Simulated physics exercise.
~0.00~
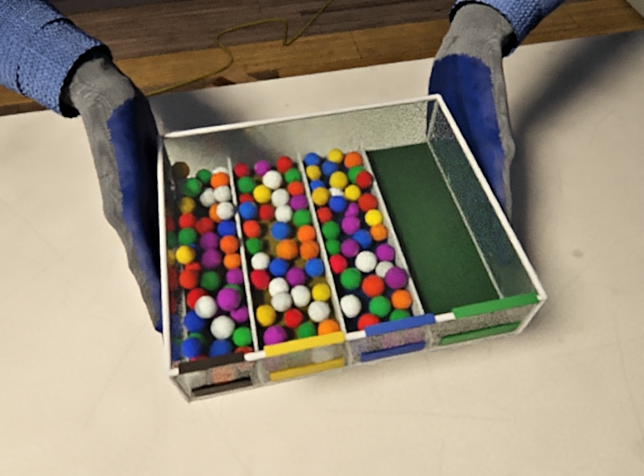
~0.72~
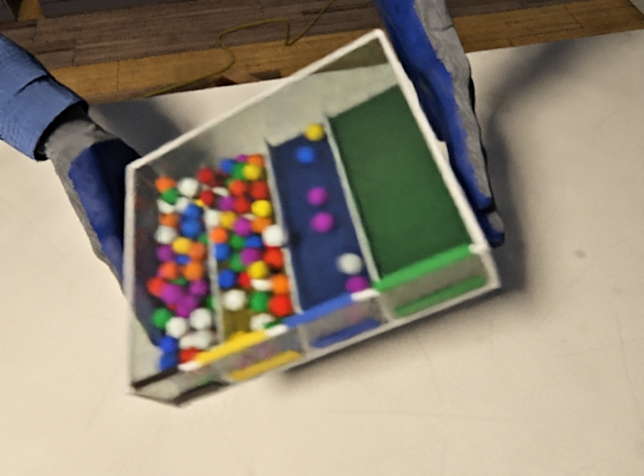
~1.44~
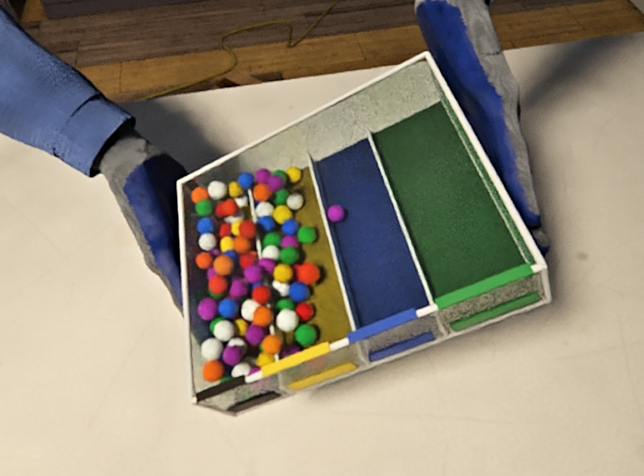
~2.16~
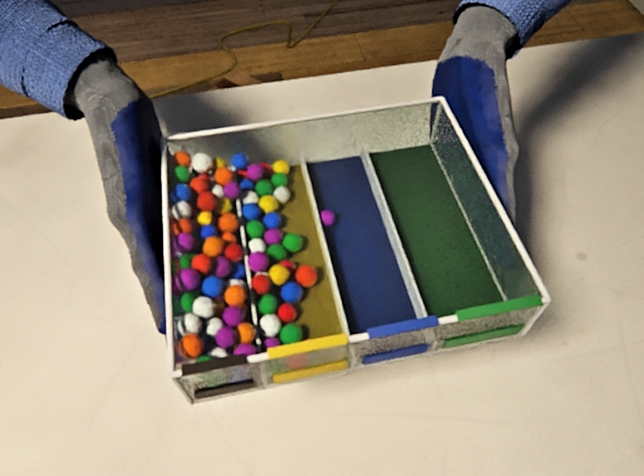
The video shows gloved hands holding a clear box of colourful balls spread over three of four sections, then tilting it so they shift left, and levelling it again, leaving most in the black and yellow sections, one purple ball in the blue and the green empty.
